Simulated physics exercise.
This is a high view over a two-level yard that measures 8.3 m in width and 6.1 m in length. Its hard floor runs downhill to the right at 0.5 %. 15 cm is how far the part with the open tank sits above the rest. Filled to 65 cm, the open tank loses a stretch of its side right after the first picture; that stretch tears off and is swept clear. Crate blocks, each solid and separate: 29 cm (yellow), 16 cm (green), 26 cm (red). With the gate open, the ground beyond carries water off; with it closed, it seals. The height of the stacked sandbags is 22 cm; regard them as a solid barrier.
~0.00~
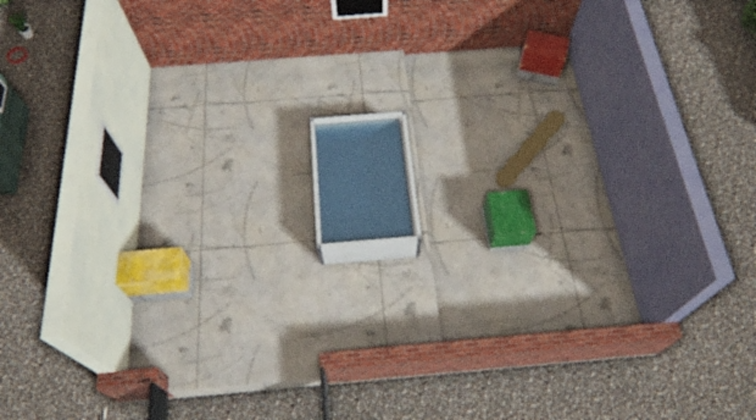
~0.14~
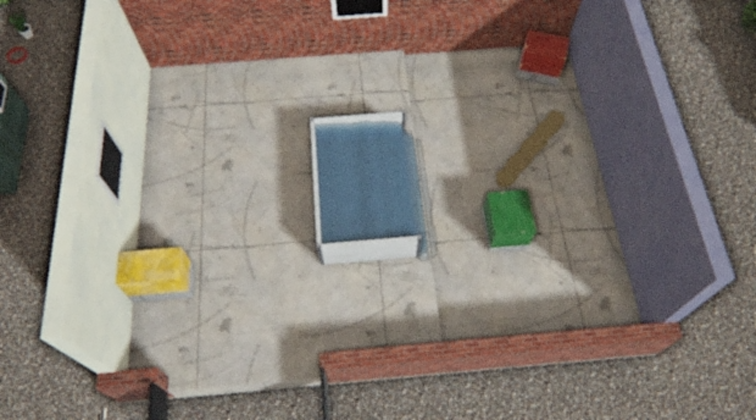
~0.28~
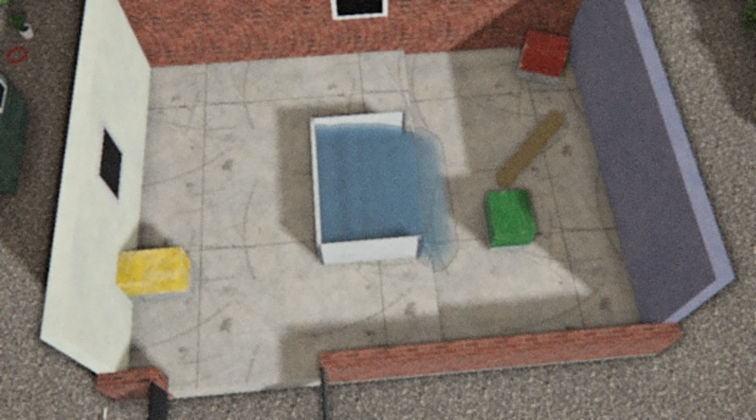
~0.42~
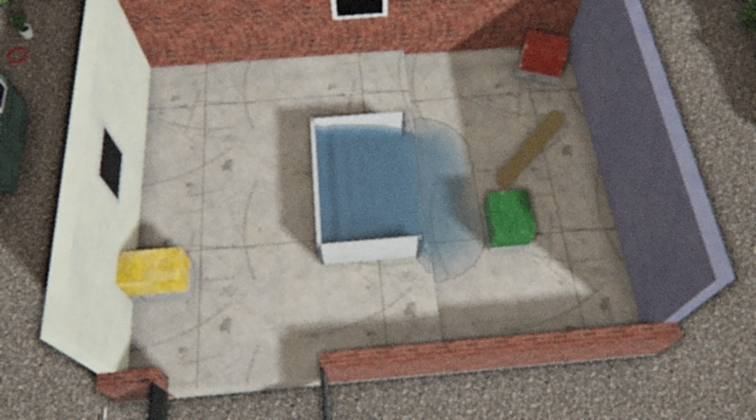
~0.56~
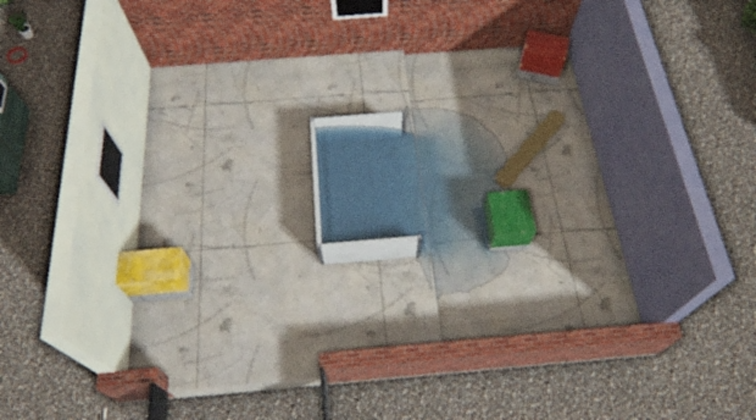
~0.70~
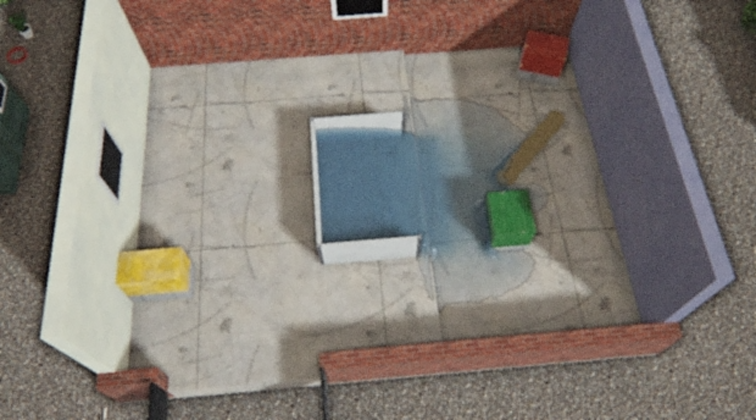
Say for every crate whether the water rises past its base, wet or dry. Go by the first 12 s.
Crate by crate: Yellow crate dry, green crate wet, red crate wet.
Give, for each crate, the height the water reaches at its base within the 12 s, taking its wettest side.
Peak readings (cm) - yellow: 0; green: 54; red: 39.
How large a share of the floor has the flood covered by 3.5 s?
Roughly 40 percent.
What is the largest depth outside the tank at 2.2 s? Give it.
Around 42 centimetres.
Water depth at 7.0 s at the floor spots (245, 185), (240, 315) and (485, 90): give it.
First spot near 0 cm, second near 0 cm, third near 14 cm.
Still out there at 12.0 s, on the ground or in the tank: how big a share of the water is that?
Near 100 in a hundred is still there.
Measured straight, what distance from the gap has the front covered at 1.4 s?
About 4.2 m out.
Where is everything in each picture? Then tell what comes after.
Still water, 65 cm deep, in the open tank at (364, 178), in the first picture.
Water pours out at (408, 186) and has run 1.3 m, to (421, 258); deepest outside 29 cm, 65 cm at the open tank's back, in the second picture.
Water pours out at (408, 188) and has run 1.4 m, to (436, 267); deepest outside 32 cm, 64 cm at the open tank's back, in the third picture.
The front is at (467, 264), 1.6 m from the gap at (408, 188); 3.2 m2 of floor is under water; 57 cm left at the back of the open tank, in the fourth picture.
Water pours out at (408, 188) and has run 2.0 m, to (493, 272); deepest outside 38 cm, 56 cm at the open tank's back, in the fifth picture.
The front is at (525, 142), 2.5 m from the gap at (408, 189); 6.3 m2 of floor is under water; 52 cm left at the back of the open tank, in the sixth picture.
After 1.4 s water covers 30 % of the floor and is deepest (44 cm) near (482, 228); yellow plinth not reached, green plinth reached, red plinth reached.
After 2.2 s water covers 35 % of the floor and is deepest (42 cm) near (585, 116); yellow plinth not reached, green plinth reached, red plinth reached.
After 3.5 s water covers 40 % of the floor and is deepest (30 cm) near (567, 49); yellow plinth not reached, green plinth reached, red plinth reached.
After 7.0 s water covers 45 % of the floor and is deepest (16 cm) near (506, 305); yellow plinth not reached, green plinth reached, red plinth reached.
After 12.0 s water covers 40 % of the floor and is deepest (16 cm) near (541, 88); highest at the yellow plinth 0 cm, highest at the green plinth 54 cm, highest at the red plinth 39 cm.
